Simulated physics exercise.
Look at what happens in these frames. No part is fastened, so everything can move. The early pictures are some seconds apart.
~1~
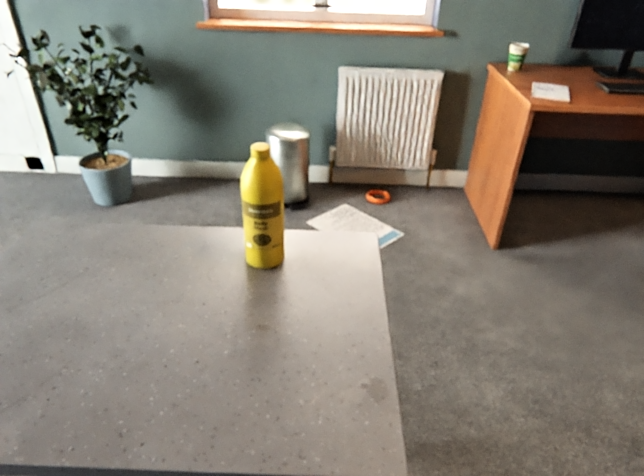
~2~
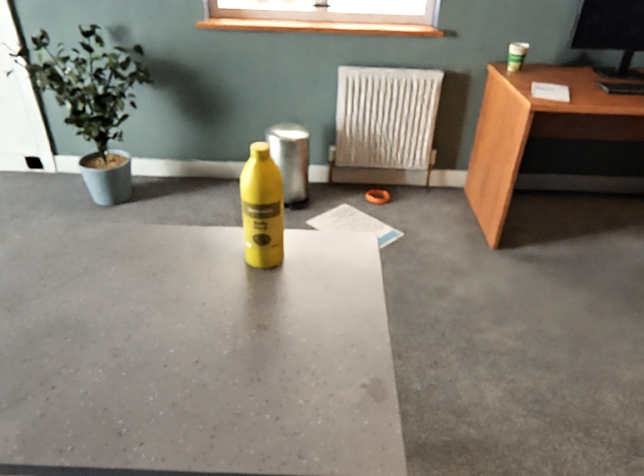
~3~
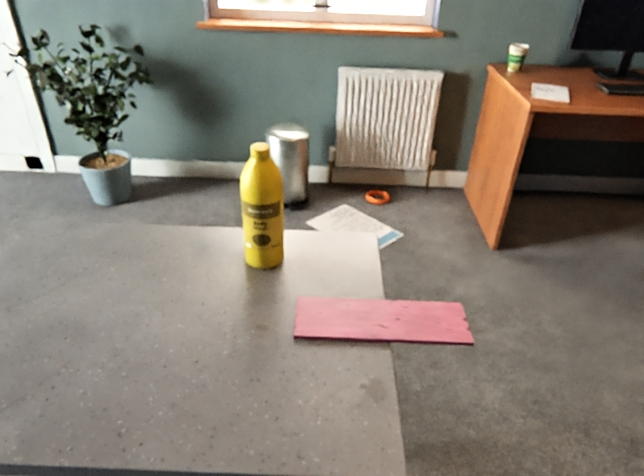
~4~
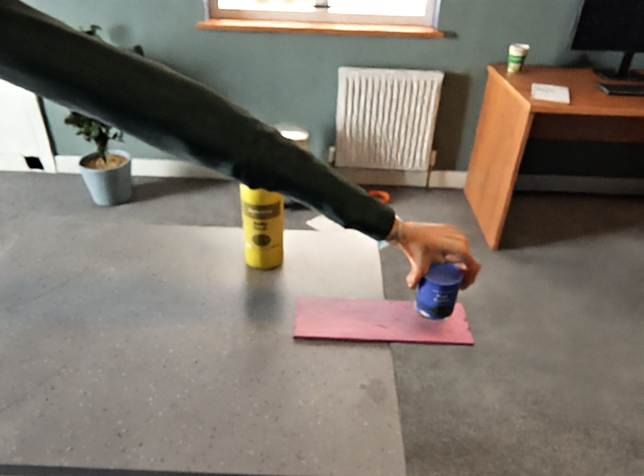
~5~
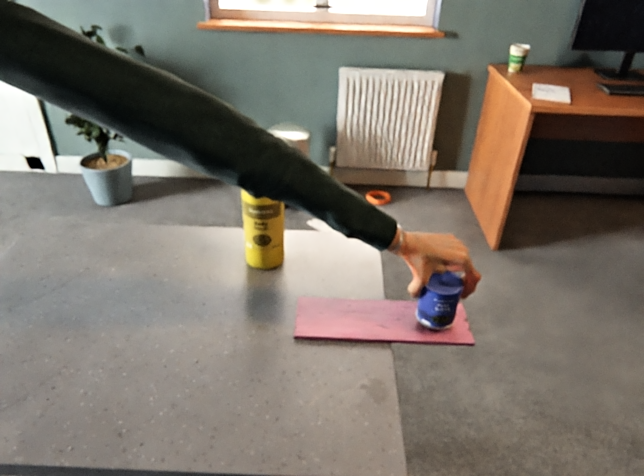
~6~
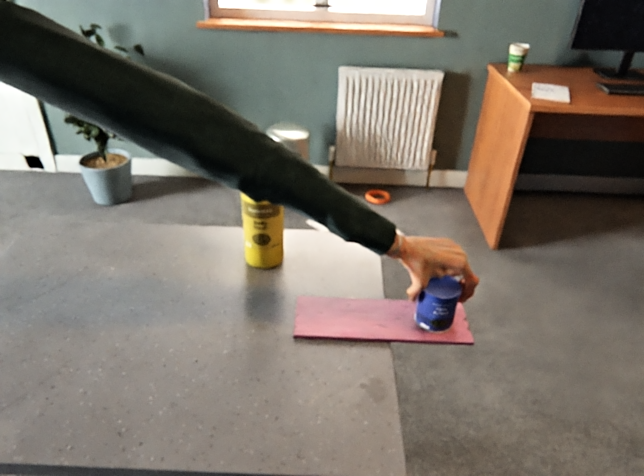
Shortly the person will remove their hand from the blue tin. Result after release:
Ah, that fails - off it goes.
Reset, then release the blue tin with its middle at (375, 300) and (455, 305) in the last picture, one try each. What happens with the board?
Try one: It stays where it is. Try two: It tumbles.
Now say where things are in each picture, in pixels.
In the first picture, the last thing is not in view yet; yellow bottle (263, 206).
In the second picture, the last thing is not in view yet; yellow bottle (263, 206).
In the third picture, the last thing is not in view yet; yellow bottle (263, 206).
The fourth picture shows still above its spot; blue tin (438, 291); yellow bottle (263, 206).
The fifth picture shows still above its spot; blue tin (439, 299); yellow bottle (263, 206).
The sixth picture shows in place under the hand; blue tin (437, 303); yellow bottle (263, 206).
Then, 0.50 s later than the last frame, blue tin and pink board now down on the floor or falling.
Then, 0.70 s later than the last frame, things are still on the move.
When it is over, down on the floor or falling, blue tin and pink board; yellow bottle as before. The board tips off the edge.
